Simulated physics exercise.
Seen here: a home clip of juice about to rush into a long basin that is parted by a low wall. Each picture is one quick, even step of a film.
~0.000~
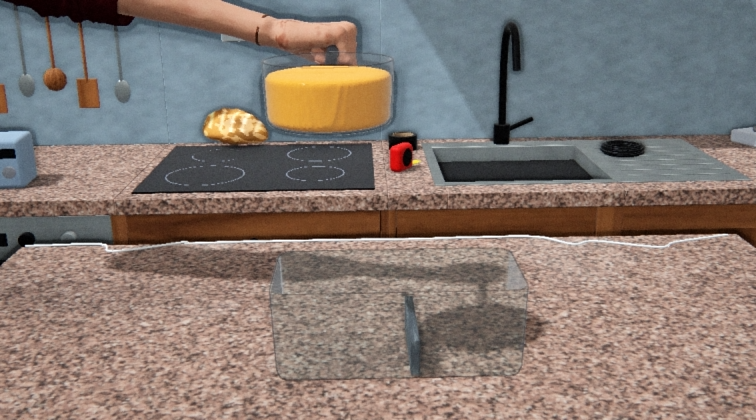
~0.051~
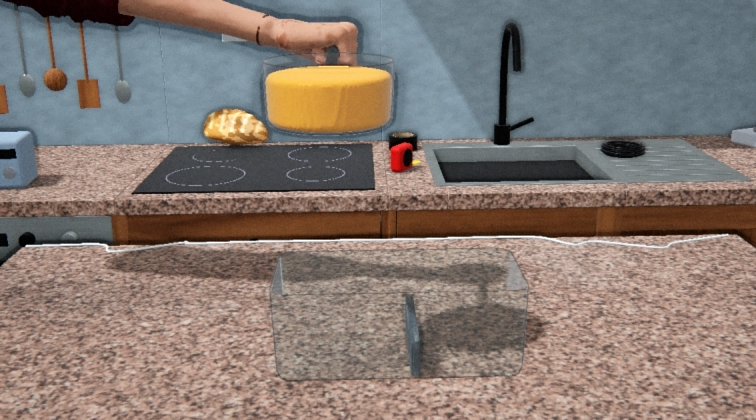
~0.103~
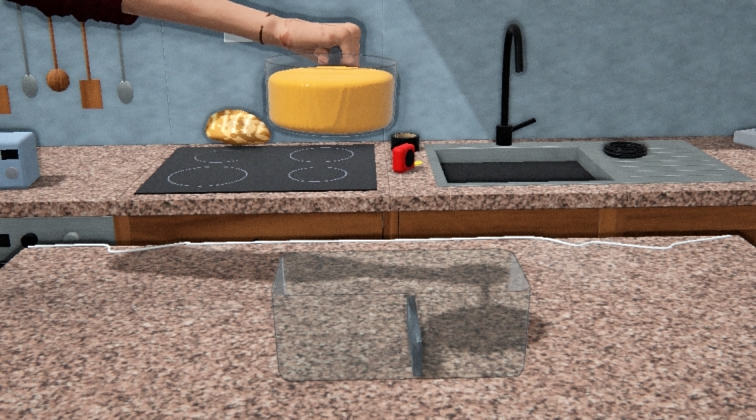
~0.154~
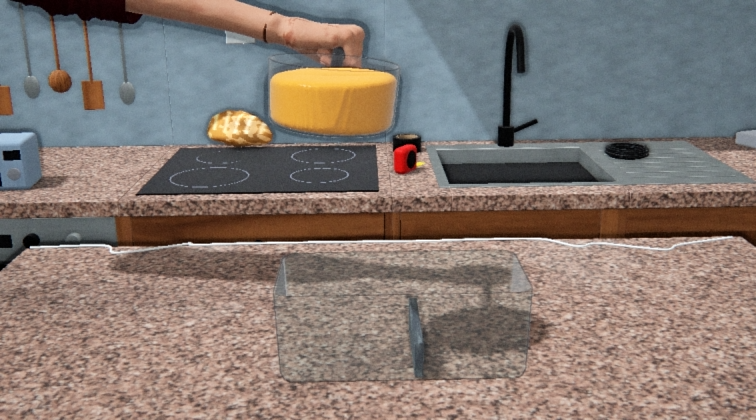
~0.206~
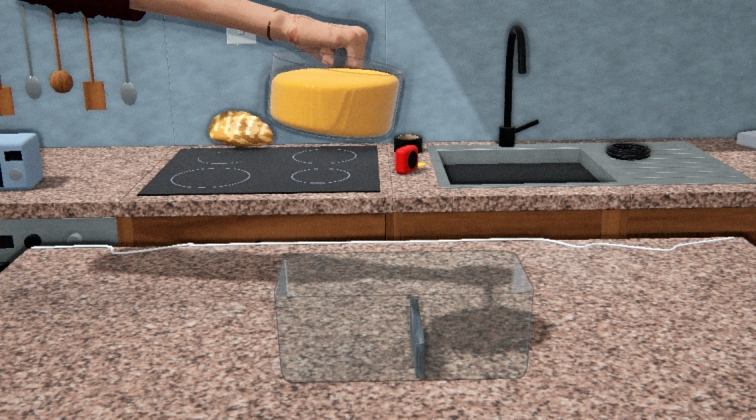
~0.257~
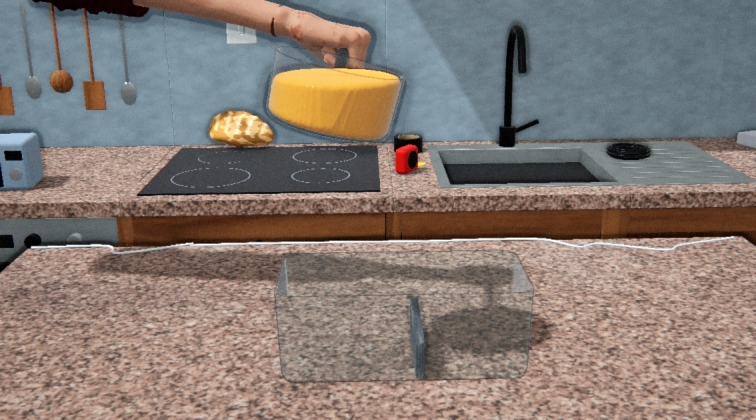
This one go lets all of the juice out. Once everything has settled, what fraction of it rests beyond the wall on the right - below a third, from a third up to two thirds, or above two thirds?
The share right of the wall ends up beyond two thirds.
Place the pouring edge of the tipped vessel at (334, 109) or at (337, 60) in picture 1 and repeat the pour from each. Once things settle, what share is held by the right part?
Roughly 30 per cent, then roughly 50 per cent.
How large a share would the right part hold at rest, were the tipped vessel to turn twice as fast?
Around 50 percent.
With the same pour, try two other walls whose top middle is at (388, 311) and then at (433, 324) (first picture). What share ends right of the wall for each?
First try: Roughly 95 per cent; second try: 55 per cent.
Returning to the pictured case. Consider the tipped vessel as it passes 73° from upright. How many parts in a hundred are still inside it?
Near 50 percent is still in there.
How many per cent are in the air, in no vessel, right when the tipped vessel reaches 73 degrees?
About 45 per cent.
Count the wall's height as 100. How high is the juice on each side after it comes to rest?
Once it settles, the left reaches around 20 and the right around 90.
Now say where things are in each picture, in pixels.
In the first picture, it leans 0°; its right rim is at (393, 60); the juice meets the walls at (266, 76) and (391, 73); the long basin's rim runs from (275, 273) to (519, 269); the wall's top is at (412, 318).
In the second picture, it leans 1°; its right rim is at (394, 61); the juice meets the walls at (267, 75) and (392, 74).
In the third picture, it leans 2°; its right rim is at (396, 64); the juice meets the walls at (269, 76) and (394, 75).
In the fourth picture, it leans 5°; its right rim is at (399, 68); the juice meets the walls at (271, 76) and (397, 77).
In the fifth picture, it leans 9°; its right rim is at (402, 73); the juice meets the walls at (273, 77) and (399, 78).
In the sixth picture, it leans 14°; its right rim is at (403, 79); the juice meets the walls at (274, 77) and (400, 78).
By 0.67 s the tilt is 73° and 49 per cent is still to pour, 0 is left of the wall and 8 right of it.
By 0.98 s the tilt is 108° and 6 per cent is still to pour, 4 is left of the wall and 73 right of it.
By 1.29 s the tilt is 114° and 0 per cent is still to pour, 17 is left of the wall and 80 right of it.
By 1.64 s the tilt is 114° and 0 per cent is still to pour, 21 is left of the wall and 77 right of it.
At rest 21 per cent lies left of the wall, 77 right of it and 2 outside.
